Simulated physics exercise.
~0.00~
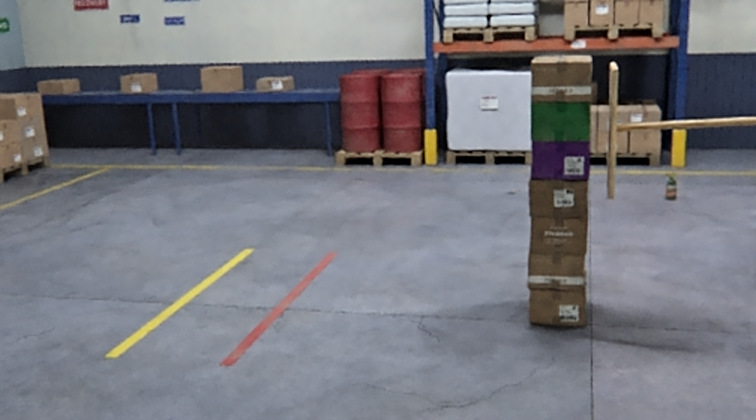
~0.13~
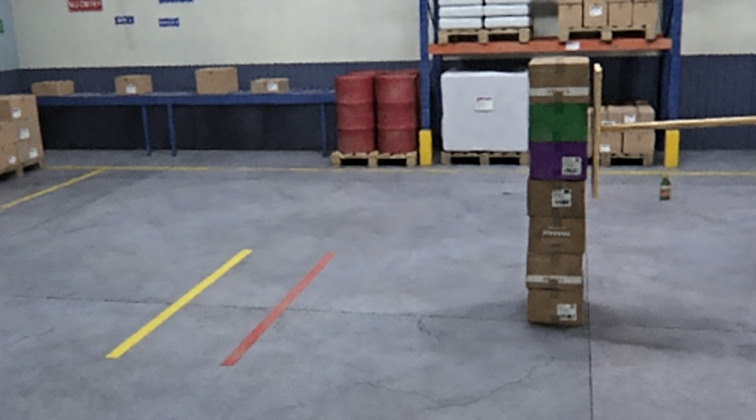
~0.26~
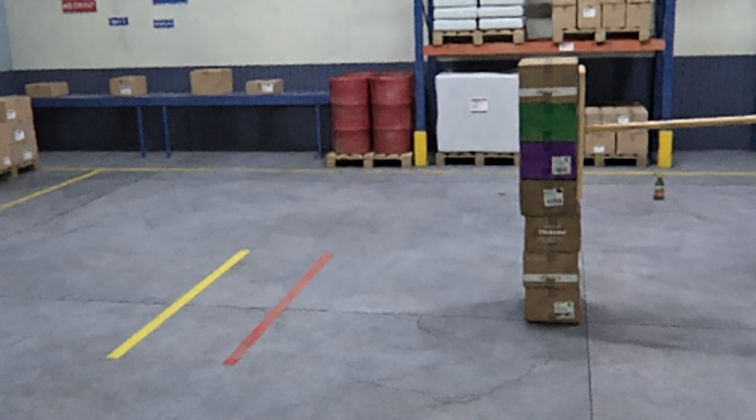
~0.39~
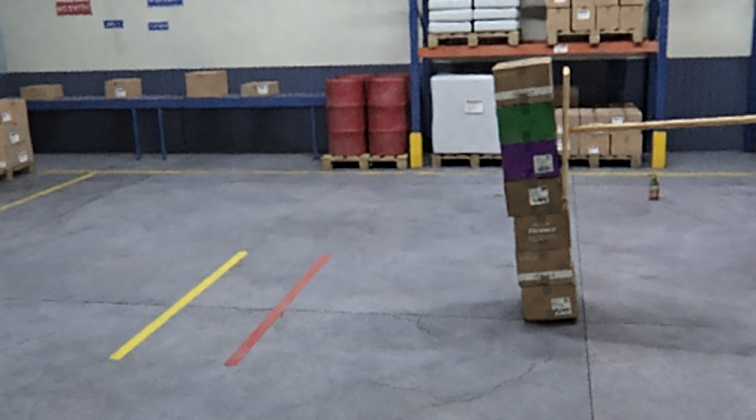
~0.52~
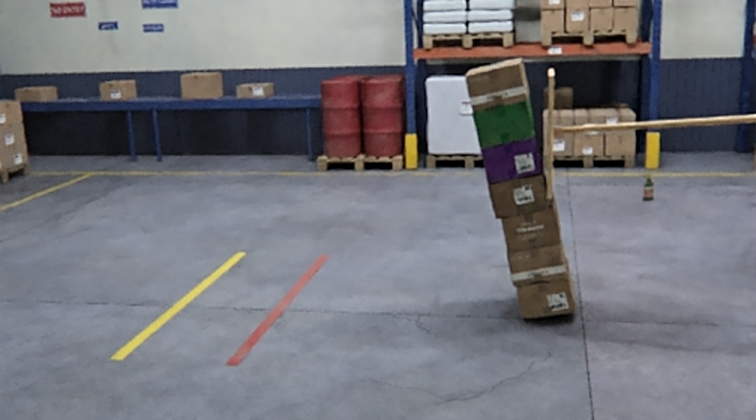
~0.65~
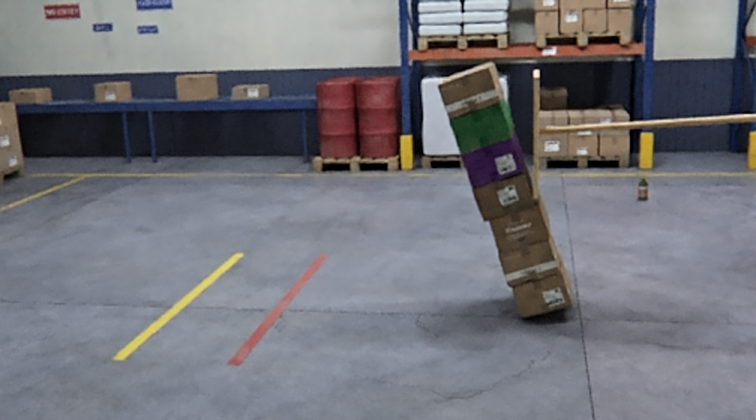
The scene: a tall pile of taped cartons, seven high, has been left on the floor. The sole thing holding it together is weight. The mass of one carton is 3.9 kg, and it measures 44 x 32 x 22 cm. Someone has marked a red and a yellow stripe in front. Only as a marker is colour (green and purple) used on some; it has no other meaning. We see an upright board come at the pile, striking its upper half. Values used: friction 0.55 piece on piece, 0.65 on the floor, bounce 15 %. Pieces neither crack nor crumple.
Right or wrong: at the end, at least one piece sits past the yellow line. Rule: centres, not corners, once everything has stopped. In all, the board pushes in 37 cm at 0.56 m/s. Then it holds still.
Wrong.
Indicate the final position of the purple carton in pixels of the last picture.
Its centre ends up near pixel (355, 279) in the last picture.
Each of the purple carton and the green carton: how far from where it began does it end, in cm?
The purple one ends around 150 cm from its start and the green one around 190 cm.
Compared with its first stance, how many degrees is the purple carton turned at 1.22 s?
It sits at about 70 degrees.
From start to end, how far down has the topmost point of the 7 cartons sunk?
I'd say it's about 120 cm lower than before.
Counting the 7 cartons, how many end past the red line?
Number past the line: 1.
Around 0.78 s, none of the 7 cartons past the yellow line, 7 disturbed; purple carton tipped 25°; green carton tipped 25°.
Around 1.00 s, none of the 7 cartons past the yellow line, 7 disturbed; purple carton tipped 44°, 17 cm lower; green carton tipped 44°, 23 cm lower.
Around 1.22 s, none of the 7 cartons past the yellow line, 7 disturbed; purple carton tipped 73°, 61 cm lower; green carton tipped 72°, 75 cm lower.
Around 1.70 s, none of the 7 cartons past the yellow line, 7 disturbed; purple carton on its side; green carton on its side.
Finally (2.9 s), none of the 7 cartons past the yellow line, 7 disturbed; purple carton on its side; green carton on its side. The farthest middle lies 34 cm short of that line. Seen by the last camera, middles, purple carton near (355, 279), green carton near (305, 278).
